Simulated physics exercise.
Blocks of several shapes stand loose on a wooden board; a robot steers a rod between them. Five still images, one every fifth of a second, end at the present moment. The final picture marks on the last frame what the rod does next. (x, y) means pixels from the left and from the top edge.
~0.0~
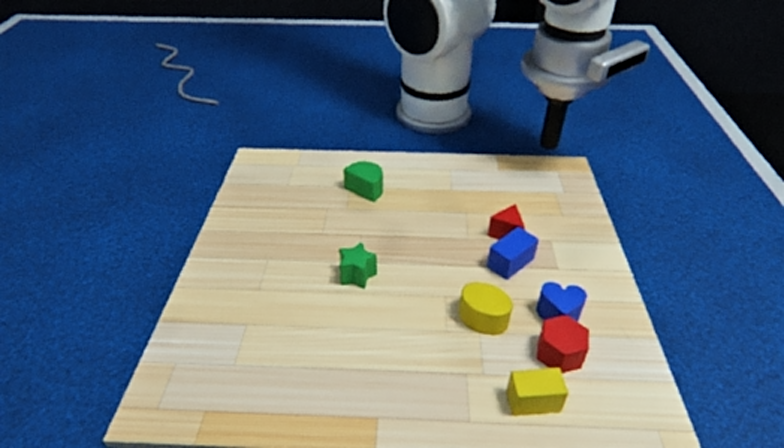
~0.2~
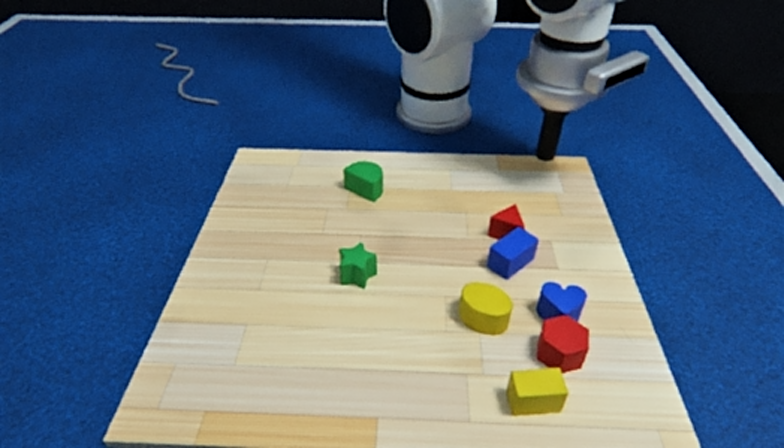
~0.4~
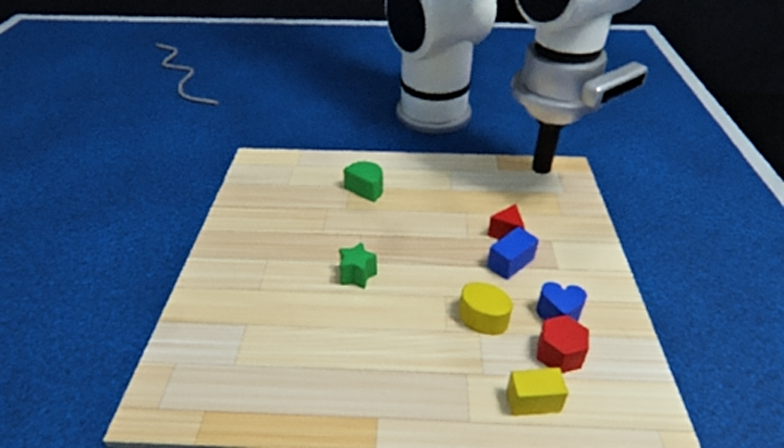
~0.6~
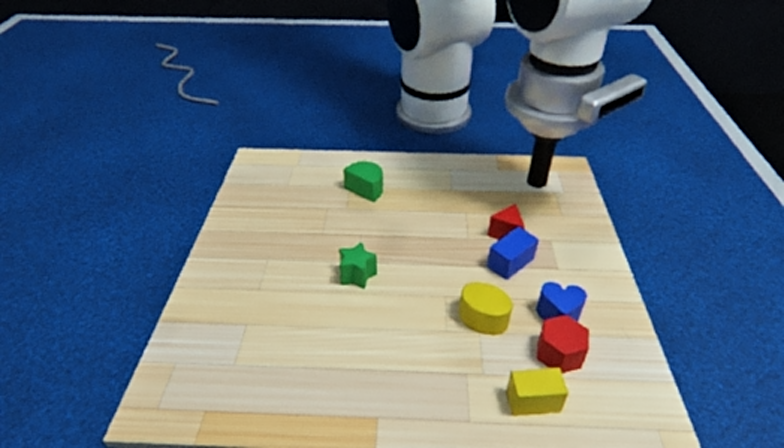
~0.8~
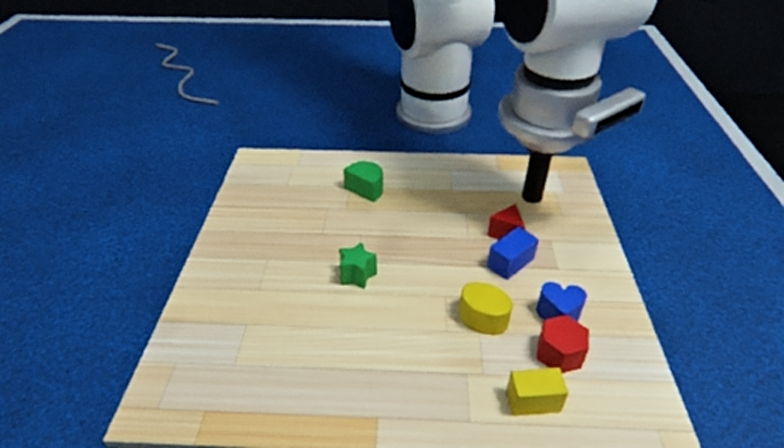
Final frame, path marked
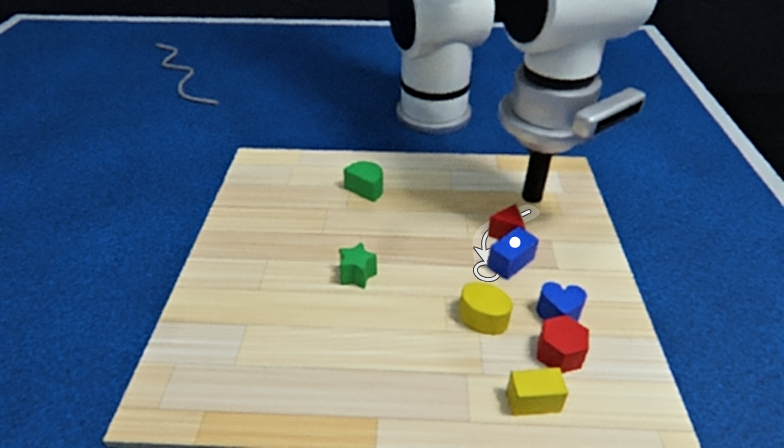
Robot arm lowering a black rod over a wooden board toward the viewer, nearing a red triangle while coloured blocks stay still.
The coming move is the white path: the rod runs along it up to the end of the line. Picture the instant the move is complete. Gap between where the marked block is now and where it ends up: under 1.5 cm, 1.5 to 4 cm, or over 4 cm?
Moves 1.5 to 4 cm.
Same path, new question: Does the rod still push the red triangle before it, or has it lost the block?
It is still ahead of the rod.
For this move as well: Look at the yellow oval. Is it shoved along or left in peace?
That block will keep its spot.
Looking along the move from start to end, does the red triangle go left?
Yes.
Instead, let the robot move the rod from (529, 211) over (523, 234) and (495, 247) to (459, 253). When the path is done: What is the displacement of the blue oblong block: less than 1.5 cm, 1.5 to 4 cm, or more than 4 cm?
The middle band: 1.5 to 4 cm.
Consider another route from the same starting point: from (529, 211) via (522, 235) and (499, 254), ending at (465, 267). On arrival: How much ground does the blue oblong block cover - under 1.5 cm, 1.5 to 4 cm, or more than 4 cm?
Its displacement is above 4 cm.
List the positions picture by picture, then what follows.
The first frame shows rod tip (549, 145); block tops, yellow oval (487, 298); red triangle (510, 215); blue oblong block (515, 242).
The second frame shows rod (545, 157); blocks unchanged.
The third frame shows rod (541, 169); blocks unchanged.
The fourth frame shows rod (537, 183); blocks unchanged.
The fifth frame shows rod (532, 197); yellow oval (487, 298); red triangle (510, 215); blue oblong block (515, 242).
Path on the board, from (529, 211) through (502, 224) and (484, 243) to (487, 271); the dot is on the blue oblong block.
On the path given first. One third of the way, rod (504, 210); red triangle (506, 222), turned 40° anticlockwise.
Two thirds of the way, rod (486, 229); red triangle (499, 238), turned 95° anticlockwise; blue oblong block (522, 252), turned 25° anticlockwise.
At the end, rod (489, 257); yellow oval in place; red triangle (509, 264), turned 130° anticlockwise; blue oblong block (535, 260), turned 55° anticlockwise.
